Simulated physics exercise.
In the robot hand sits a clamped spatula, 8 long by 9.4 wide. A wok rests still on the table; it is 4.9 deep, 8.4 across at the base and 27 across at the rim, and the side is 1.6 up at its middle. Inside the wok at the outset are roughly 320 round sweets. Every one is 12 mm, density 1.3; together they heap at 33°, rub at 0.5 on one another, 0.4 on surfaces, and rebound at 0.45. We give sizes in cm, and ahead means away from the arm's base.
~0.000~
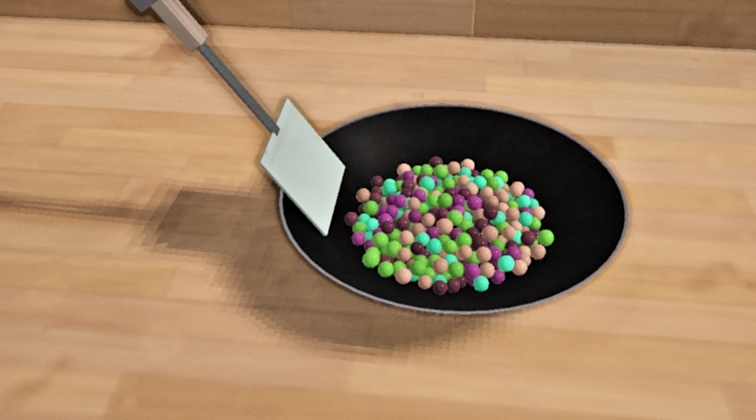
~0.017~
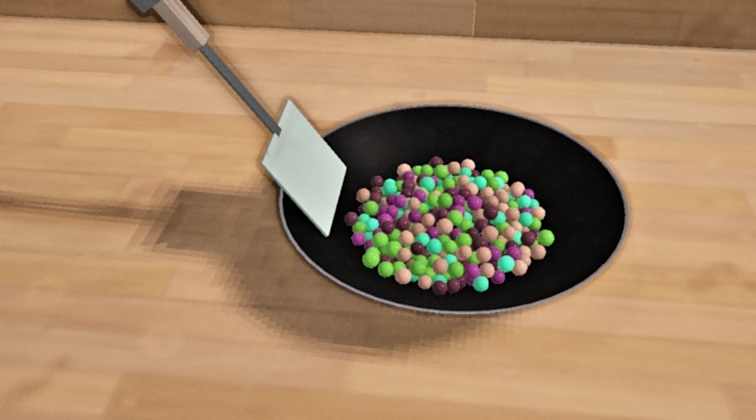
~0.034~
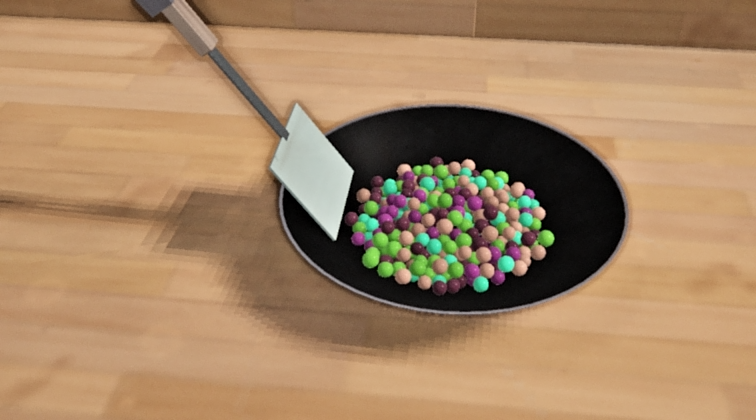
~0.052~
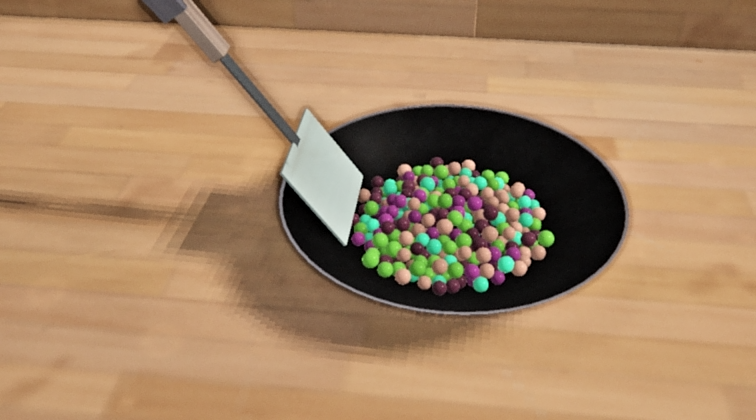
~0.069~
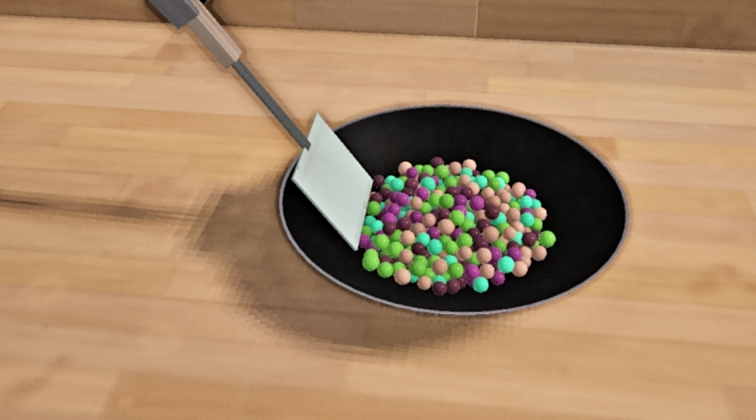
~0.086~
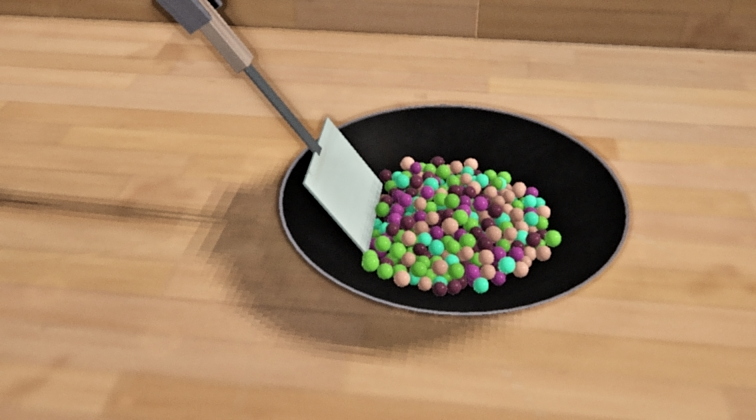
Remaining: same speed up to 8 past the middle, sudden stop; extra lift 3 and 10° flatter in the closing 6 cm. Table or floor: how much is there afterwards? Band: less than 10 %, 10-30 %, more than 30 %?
10-30 %.
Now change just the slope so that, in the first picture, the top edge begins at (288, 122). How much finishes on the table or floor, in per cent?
Around 20 percent ends up on the table or floor.
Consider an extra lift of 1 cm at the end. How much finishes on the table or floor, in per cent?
It comes to near 15 percent.
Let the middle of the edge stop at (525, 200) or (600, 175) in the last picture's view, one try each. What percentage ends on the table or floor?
Roughly 0 and 45 per cent.
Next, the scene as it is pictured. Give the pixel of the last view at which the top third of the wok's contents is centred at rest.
The middle lies somewhere around (561, 209).
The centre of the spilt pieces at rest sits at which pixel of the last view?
Pixel estimate: About (669, 260).
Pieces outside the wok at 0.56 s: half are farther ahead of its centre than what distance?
16 cm.
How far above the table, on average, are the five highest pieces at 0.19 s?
5 cm.
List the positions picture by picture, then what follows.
In the first picture, spatula top edge at (274, 129), sloping 55°; upper third of the load around (446, 214), from x 350 to 545, top at y 165; 317 in the wok.
In the second picture, spatula top edge at (275, 130), sloping 55°; upper third of the load around (446, 215), from x 350 to 545, top at y 165.
In the third picture, spatula top edge at (283, 134), sloping 55°; upper third of the load around (446, 215), from x 350 to 545, top at y 165.
In the fourth picture, spatula top edge at (294, 139), sloping 55°; upper third of the load around (448, 215), from x 355 to 545, top at y 165.
In the fifth picture, spatula top edge at (305, 144), sloping 55°; upper third of the load around (447, 215), from x 355 to 545, top at y 165.
In the sixth picture, spatula top edge at (316, 149), sloping 55°; upper third of the load around (454, 215), from x 360 to 555, top at y 165; 317 in the wok.
By 0.19 s, sloping 55°, highest piece 5 above the table; 317 in the wok.
By 0.30 s, sloping 51°, highest piece 6 above the table; 317 in the wok.
By 0.56 s, sloping 45°, highest piece 6 above the table; 276 in the wok, 36 on the table or floor, 5 on the blade or in flight.
By 1.61 s, sloping 45°, highest piece 6 above the table; 274 in the wok, 43 on the table or floor.
Final count, 274 in the wok, 43 on the table or floor. That is 14 % on the table or floor.
